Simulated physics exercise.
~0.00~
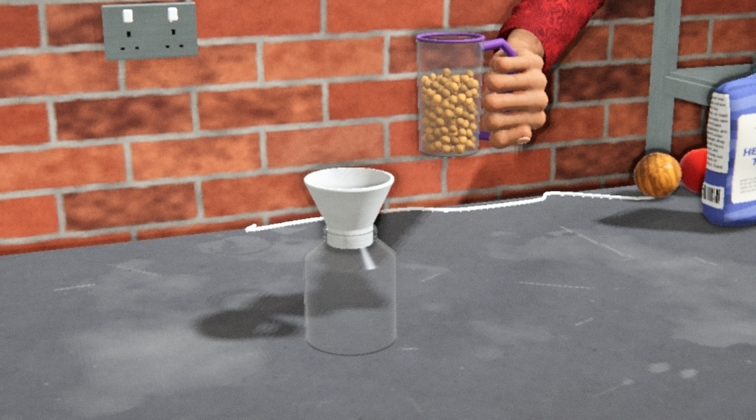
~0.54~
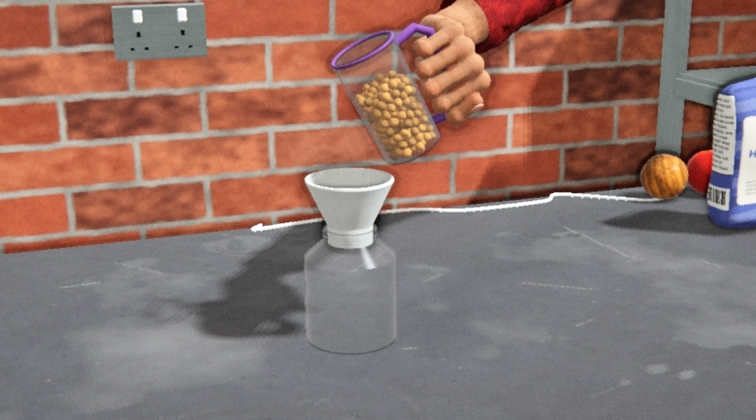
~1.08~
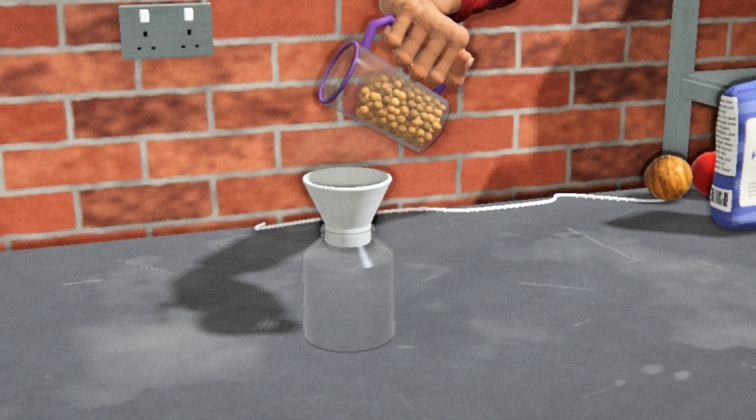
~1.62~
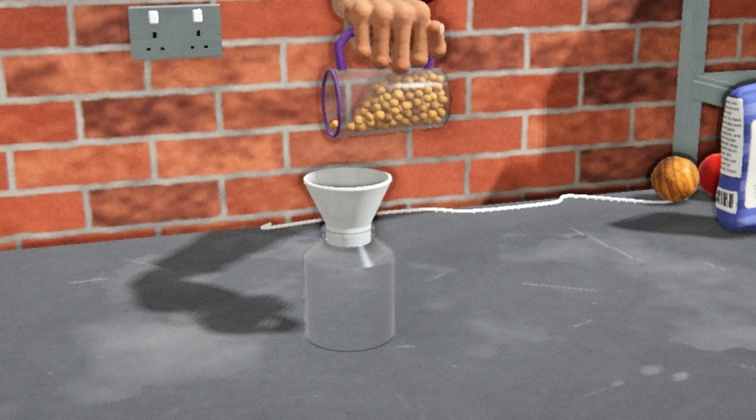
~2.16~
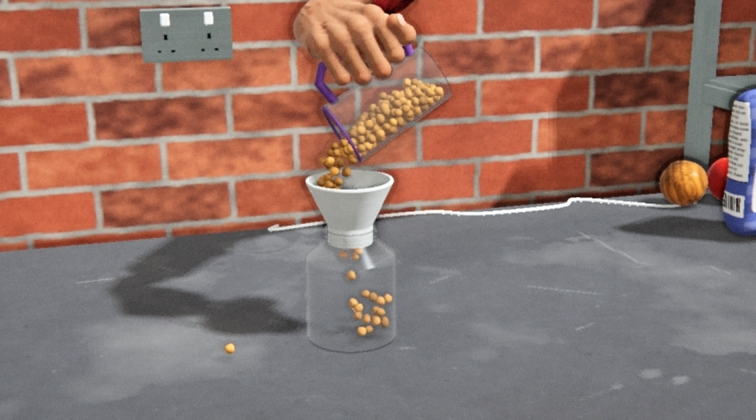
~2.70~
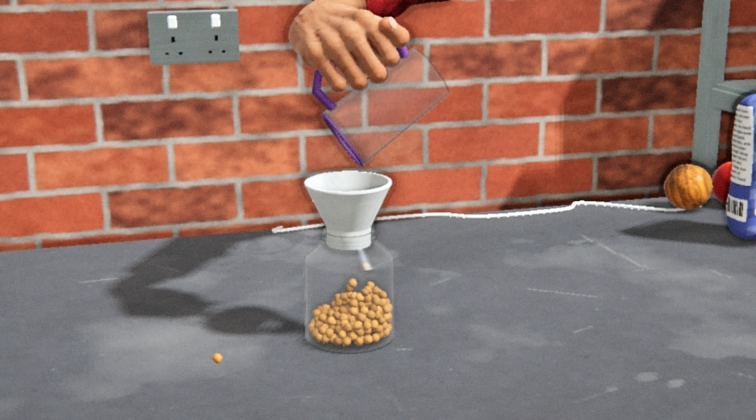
A hand in a red sleeve holds a clear cup with a purple rim and handle, full of small golden-brown balls, above a grey worktop before a red brick wall, seen from the front as the view drifts slightly sideways. Below stands a transparent jar topped by a white funnel, with a socket at upper left and a blue container at right. The hand moves left and tips the cup steadily onto its side. Tilted further, it pours the balls through the funnel, and one lands on the worktop at left. Finally the cup looks empty, and the balls lie heaped in the jar.
